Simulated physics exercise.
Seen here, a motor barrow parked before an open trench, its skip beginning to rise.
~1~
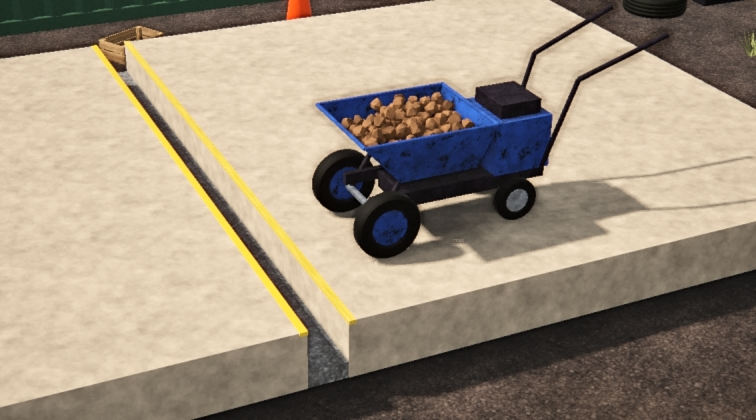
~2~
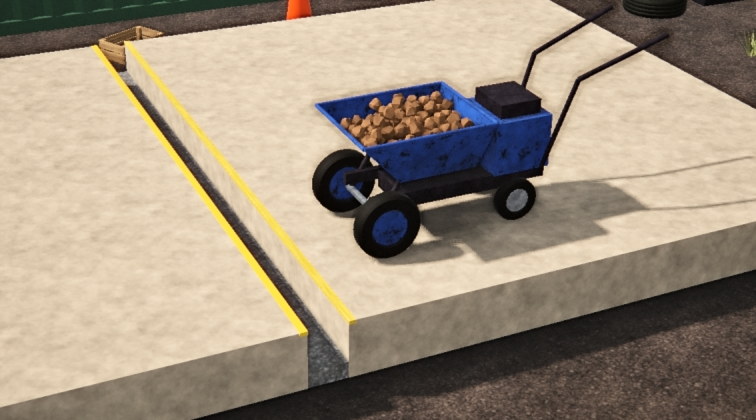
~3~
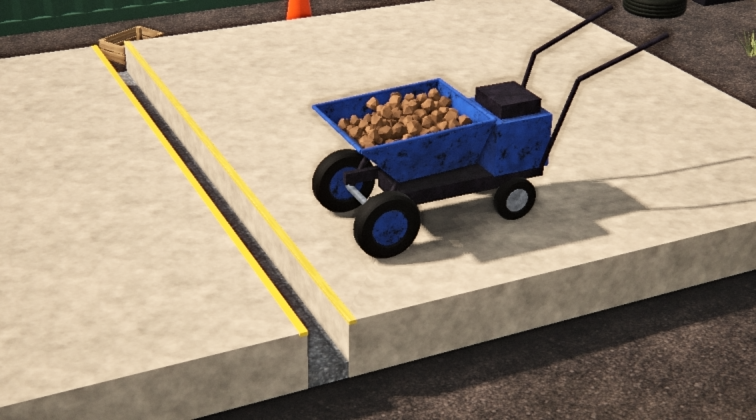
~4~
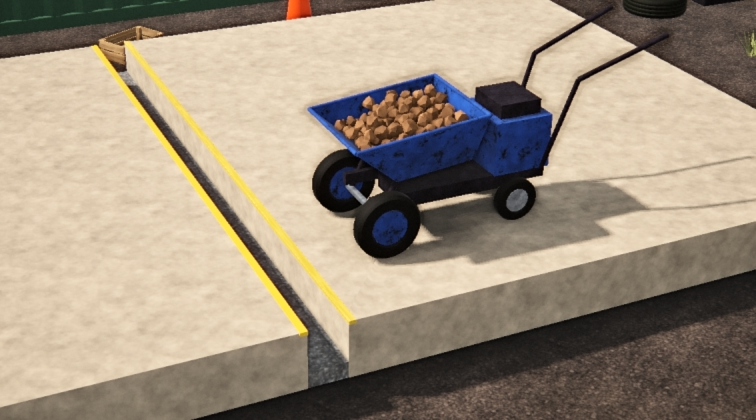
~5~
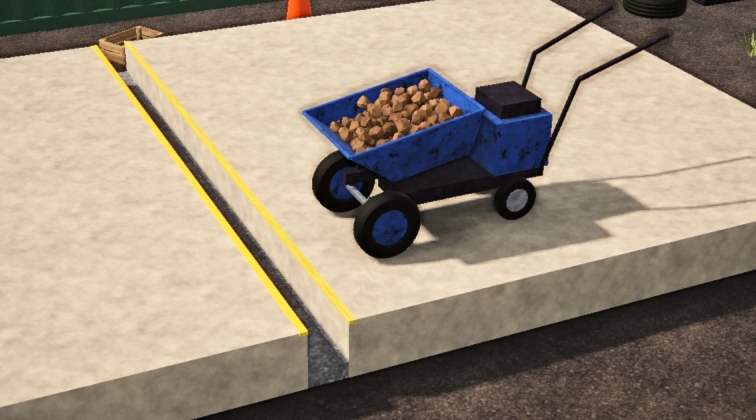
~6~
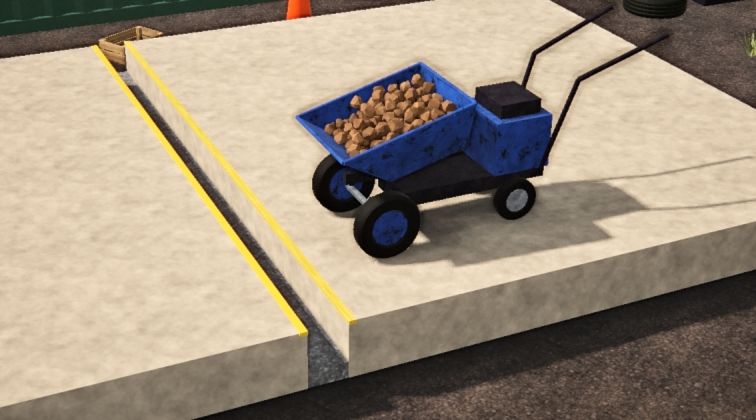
A blue motor barrow loaded with brown clay clods stood still on a pale slab beside a narrow, yellow-edged trench, and its skip slowly tilted forward, the front lip dipping slightly toward the left.
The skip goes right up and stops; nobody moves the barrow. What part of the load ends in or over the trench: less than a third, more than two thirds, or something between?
The trench ends with from one third to two thirds of it.
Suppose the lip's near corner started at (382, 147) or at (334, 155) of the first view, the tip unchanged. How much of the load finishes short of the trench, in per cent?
The first gives 0 %, the second 0 %.
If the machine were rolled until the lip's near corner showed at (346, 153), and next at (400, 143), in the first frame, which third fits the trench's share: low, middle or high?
In turn: Less than a third; beyond two thirds.
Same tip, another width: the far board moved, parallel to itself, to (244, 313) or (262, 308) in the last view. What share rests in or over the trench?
Near 100 % and 80 %.
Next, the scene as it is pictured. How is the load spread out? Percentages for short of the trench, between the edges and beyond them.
About: Short 0, between 50, beyond 50 per cent.
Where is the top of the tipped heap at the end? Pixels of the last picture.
At about (219, 244).
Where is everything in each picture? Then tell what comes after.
In the first picture, lip of the skip near (365, 150), level; top of the load near (419, 123), clay clods; first edge of the trench near (330, 292); far edge near (283, 303), the trench under half as wide as the skip, and about as deep as wide.
In the second picture, lip of the skip near (364, 150), level; top of the load near (418, 122).
In the third picture, lip of the skip near (361, 152), tipped barely; top of the load near (420, 116).
In the fourth picture, lip of the skip near (357, 154), tipped a little; top of the load near (416, 114).
In the fifth picture, lip of the skip near (351, 158), tipped a little; top of the load near (410, 111).
In the sixth picture, lip of the skip near (344, 163), tipped clearly; top of the load near (413, 112); first edge of the trench near (330, 292); far edge near (283, 303).
Shortly afterwards, skip tipped steeply; the whole lot in the skip.
Next, skip tipped steeply; near two thirds in the skip; a little in or heaped over the trench; a little beyond it; a little falling.
Some moments later, skip tipped right over; near half in or heaped over the trench; near half beyond it.
In the end, skip tipped right over; near half in or heaped over the trench; near half beyond it.
